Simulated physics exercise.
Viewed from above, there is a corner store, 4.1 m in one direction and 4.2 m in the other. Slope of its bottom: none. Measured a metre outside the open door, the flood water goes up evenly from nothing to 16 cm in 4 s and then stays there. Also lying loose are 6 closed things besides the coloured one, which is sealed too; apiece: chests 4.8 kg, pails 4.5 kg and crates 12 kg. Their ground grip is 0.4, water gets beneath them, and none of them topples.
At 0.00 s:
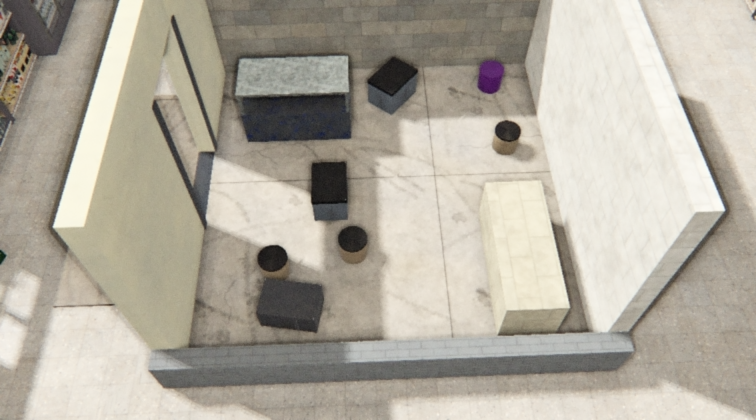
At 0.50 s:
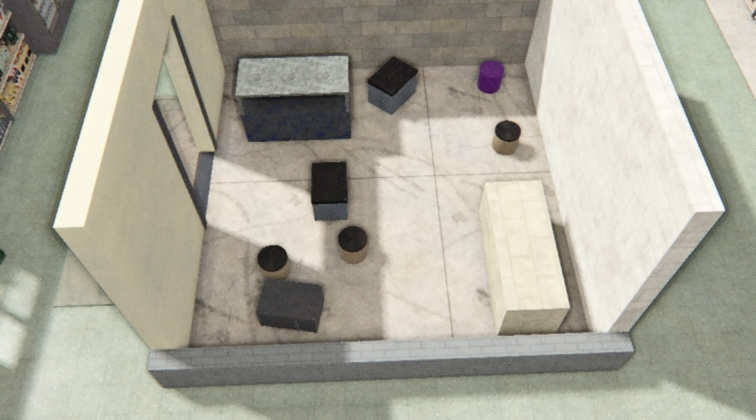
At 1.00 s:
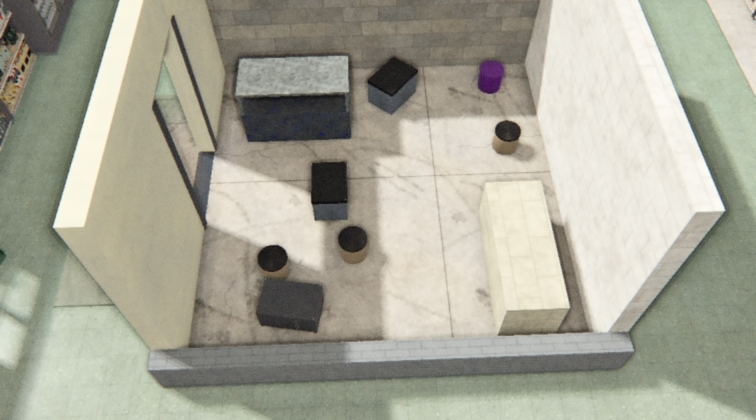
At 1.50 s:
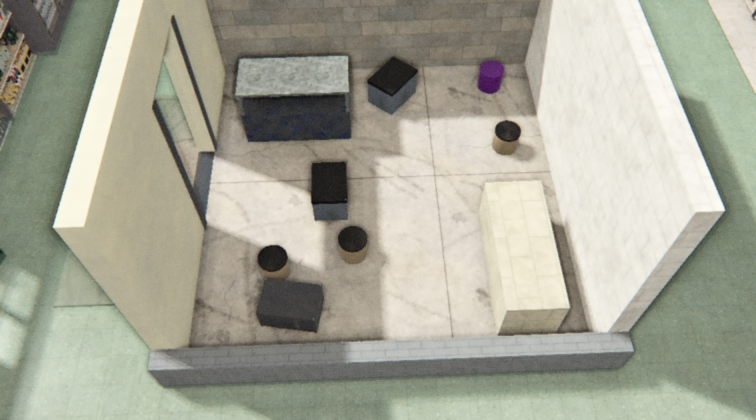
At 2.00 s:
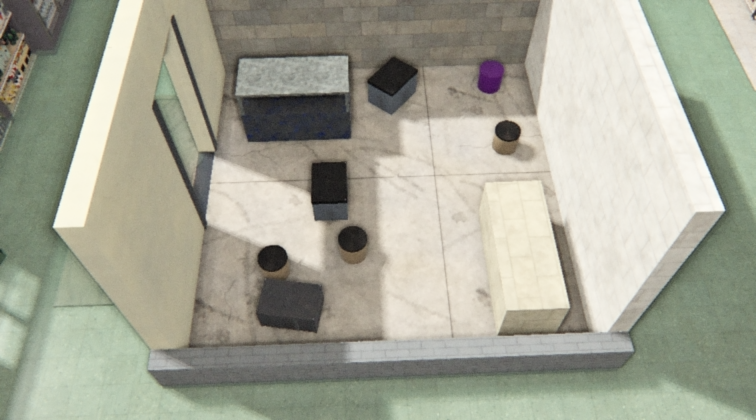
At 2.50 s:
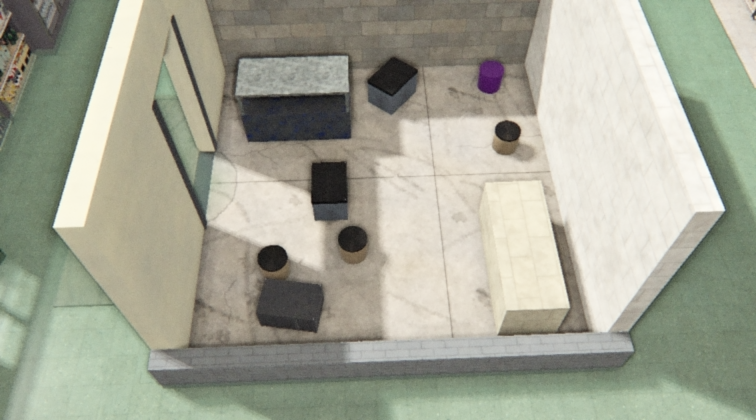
Corner store seen from above, with greenish water spreading around its outer walls and just entering the doorway, objects inside staying still.
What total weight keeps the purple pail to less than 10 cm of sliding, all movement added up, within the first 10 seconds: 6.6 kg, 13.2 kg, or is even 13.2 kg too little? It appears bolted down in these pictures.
6.6 kg is enough.
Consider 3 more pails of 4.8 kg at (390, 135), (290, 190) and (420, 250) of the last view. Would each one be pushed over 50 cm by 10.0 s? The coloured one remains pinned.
One by one: Not far enough, too far and too far.
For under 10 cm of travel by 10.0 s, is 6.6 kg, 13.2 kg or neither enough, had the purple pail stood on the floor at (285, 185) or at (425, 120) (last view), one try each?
Log: Try 1 the heavier pick is required; try 2 the lighter pick works.
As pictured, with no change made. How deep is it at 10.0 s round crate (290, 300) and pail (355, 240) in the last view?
First about 2 cm, second about 6 cm.
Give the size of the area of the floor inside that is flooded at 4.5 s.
About 4.0 m2.
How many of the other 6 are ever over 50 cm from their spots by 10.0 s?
That makes 2.
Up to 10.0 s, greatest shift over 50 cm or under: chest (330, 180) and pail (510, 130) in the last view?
Beyond, beyond.
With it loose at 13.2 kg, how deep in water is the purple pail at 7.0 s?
2 cm, roughly.
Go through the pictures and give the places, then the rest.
The first picture shows the purple pail at (492, 69), on the bottom; 0.0 m2 under water; 0 of 7 have shifted.
The second picture shows the purple pail at (492, 69), on the bottom; water covers 0.0 m2; 0 of 7 have shifted.
The third picture shows the purple pail at (492, 69), on the bottom; 0.0 m2 under water; 0 of 7 have shifted.
The fourth picture shows the purple pail at (492, 69) rests on the ground; 0.0 m2 under water; 0 of 7 have shifted.
The fifth picture shows the purple pail at (492, 69), on the bottom; water covers 0.0 m2; 0 of 7 have shifted.
The sixth picture shows the purple pail at (492, 69) rests on the ground; water covers 0.2 m2; 0 of 7 have shifted.
After 3.5 s the purple pail would be 0 cm from its start with 6.6 kg and 0 cm from its start with 13.2 kg; 0 cm of water round it then.
After 4.5 s the purple pail would be 0 cm from its start with 6.6 kg and 0 cm from its start with 13.2 kg; 0 cm of water round it then.
After 7.0 s the purple pail would be 0 cm from its start with 6.6 kg and 0 cm from its start with 13.2 kg; 2 cm of water round it then.
After 10.0 s the purple pail would be 2 cm from its start with 6.6 kg and 0 cm from its start with 13.2 kg; 6 cm of water round it then.
